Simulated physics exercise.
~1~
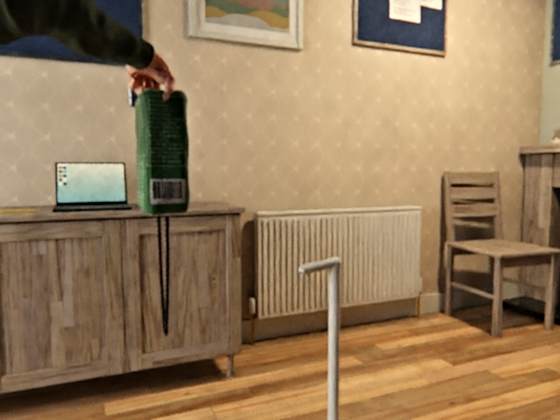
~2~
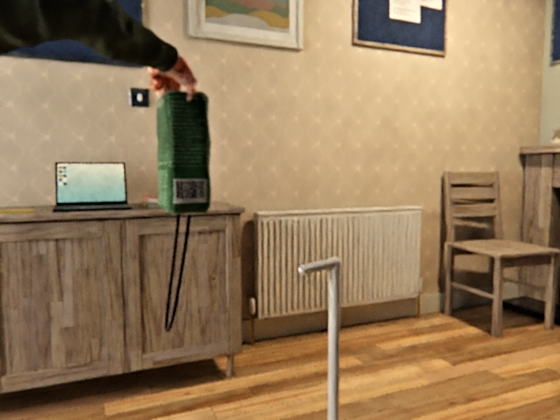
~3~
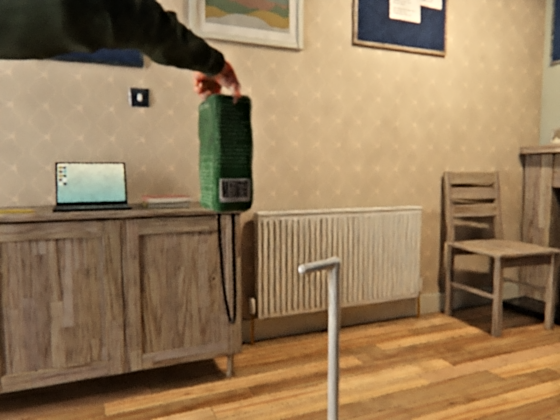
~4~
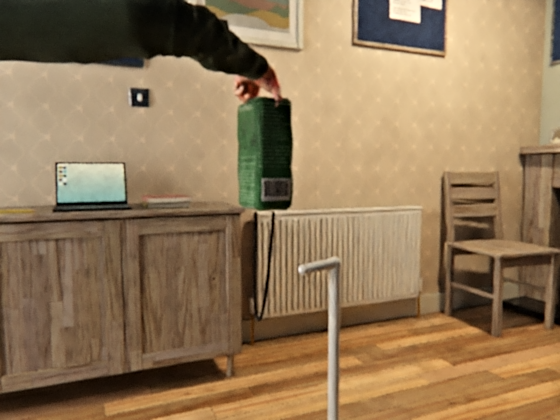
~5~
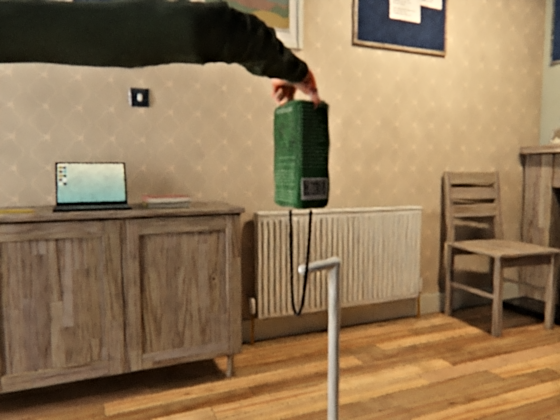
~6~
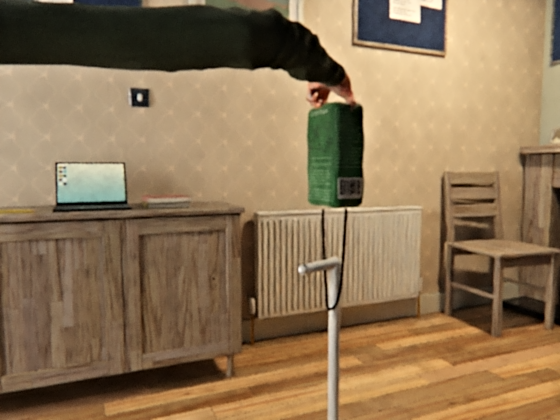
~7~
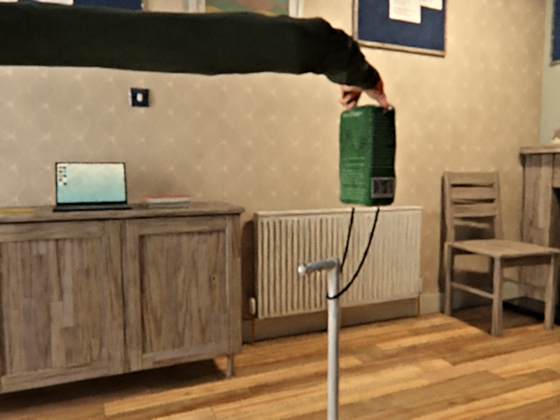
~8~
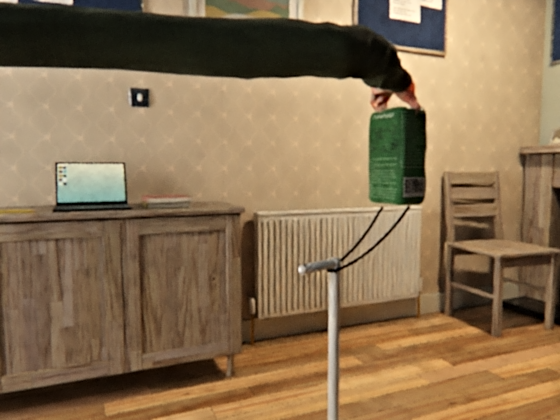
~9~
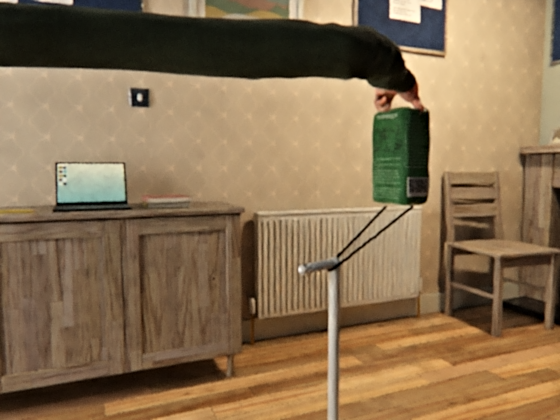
A hand in a dark sleeve carries a green sack, held upright with a thin dark loop hanging beneath it, across a room seen from a fixed, level view. A wooden cabinet with an open laptop stands at left, a white radiator against the patterned wall, a wooden chair at right, and a pale hooked post in front. The sack moves steadily right, nears the post and passes over it without being lifted. The trailing loop catches on the hook and stretches slantwise. Past the post, the sack is jerked back and the hand stops, the loop tight.
